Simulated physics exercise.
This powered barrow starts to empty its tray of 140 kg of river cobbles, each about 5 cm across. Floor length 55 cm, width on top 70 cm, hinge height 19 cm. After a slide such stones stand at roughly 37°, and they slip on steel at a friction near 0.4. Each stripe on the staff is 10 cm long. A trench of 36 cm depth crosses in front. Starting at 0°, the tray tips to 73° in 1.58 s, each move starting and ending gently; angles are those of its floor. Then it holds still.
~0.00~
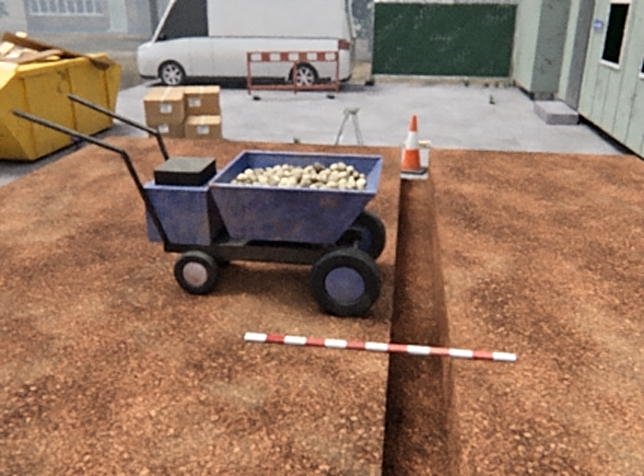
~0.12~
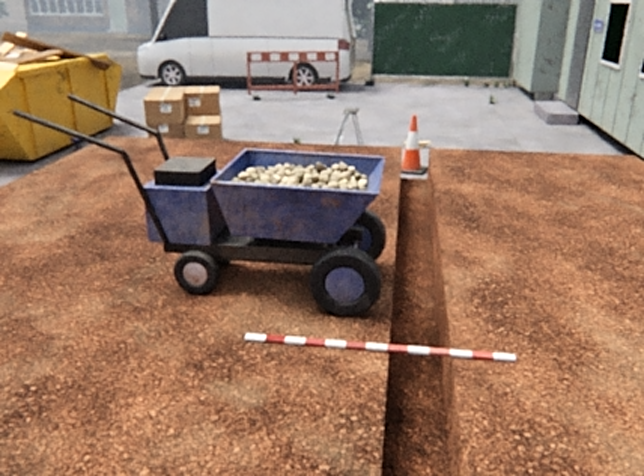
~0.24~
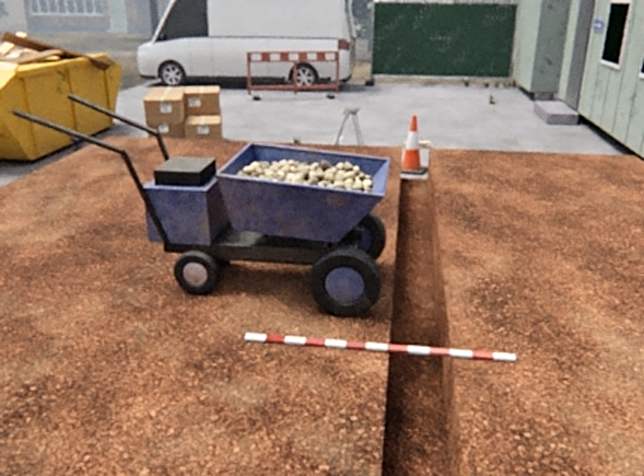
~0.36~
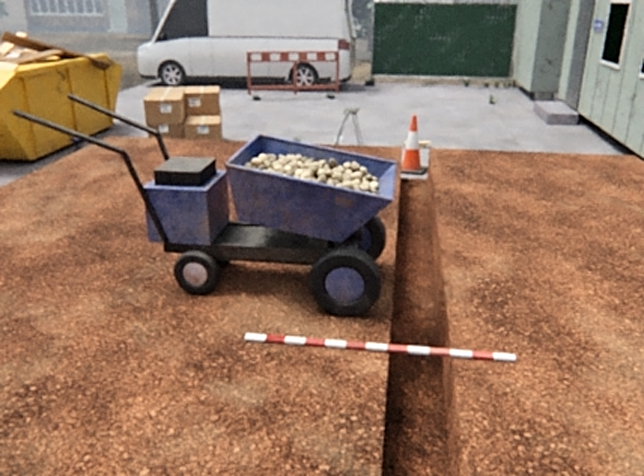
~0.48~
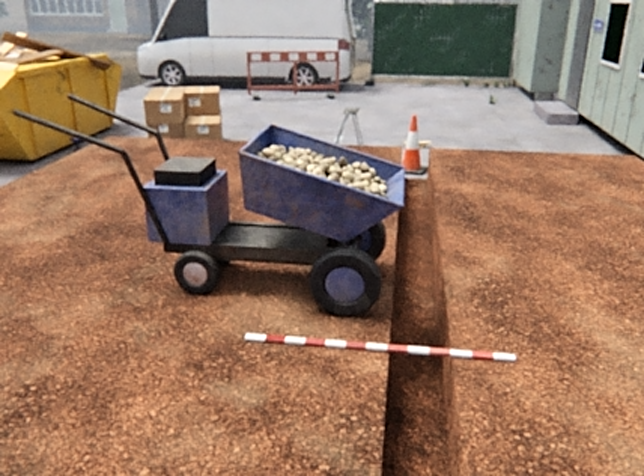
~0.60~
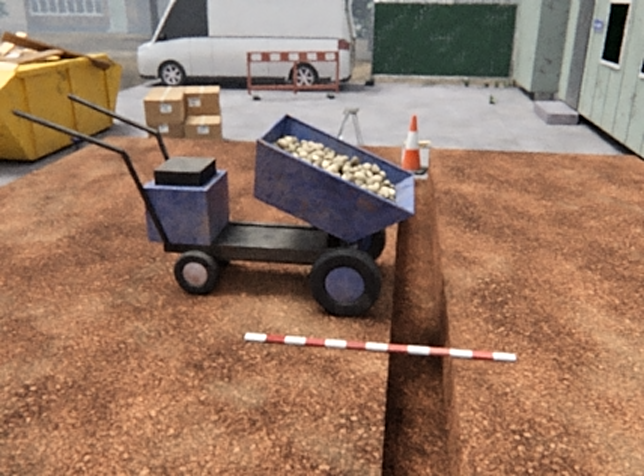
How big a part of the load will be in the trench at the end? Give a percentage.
Roughly 25 per cent ends in the trench.
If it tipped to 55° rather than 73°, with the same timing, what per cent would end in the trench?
Then about 10 per cent.
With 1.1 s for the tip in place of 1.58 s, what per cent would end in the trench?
It would be near 25 per cent.
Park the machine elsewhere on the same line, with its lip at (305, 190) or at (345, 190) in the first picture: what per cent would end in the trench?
Near 100 per cent from the first place, 60 from the second.
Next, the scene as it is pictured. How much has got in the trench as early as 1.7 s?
About 0 per cent by then.
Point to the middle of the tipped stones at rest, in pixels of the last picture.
Their middle is at about (481, 293).
After 1.2 s the floor is at 61°; 99 % in the tray; the foremost stones are at (451, 246).
After 1.7 s the floor is at 73°; 54 % in the tray, 46 % past the trench; the foremost stones are at (555, 302).
After 2.0 s the floor is at 73°; 25 % in the tray, 2 % in the trench, 73 % past the trench; the foremost stones are at (614, 298).
After 4.0 s the floor is at 73°; 0 % in the tray, 25 % in the trench, 75 % past the trench; the foremost stones are past the picture's edge.
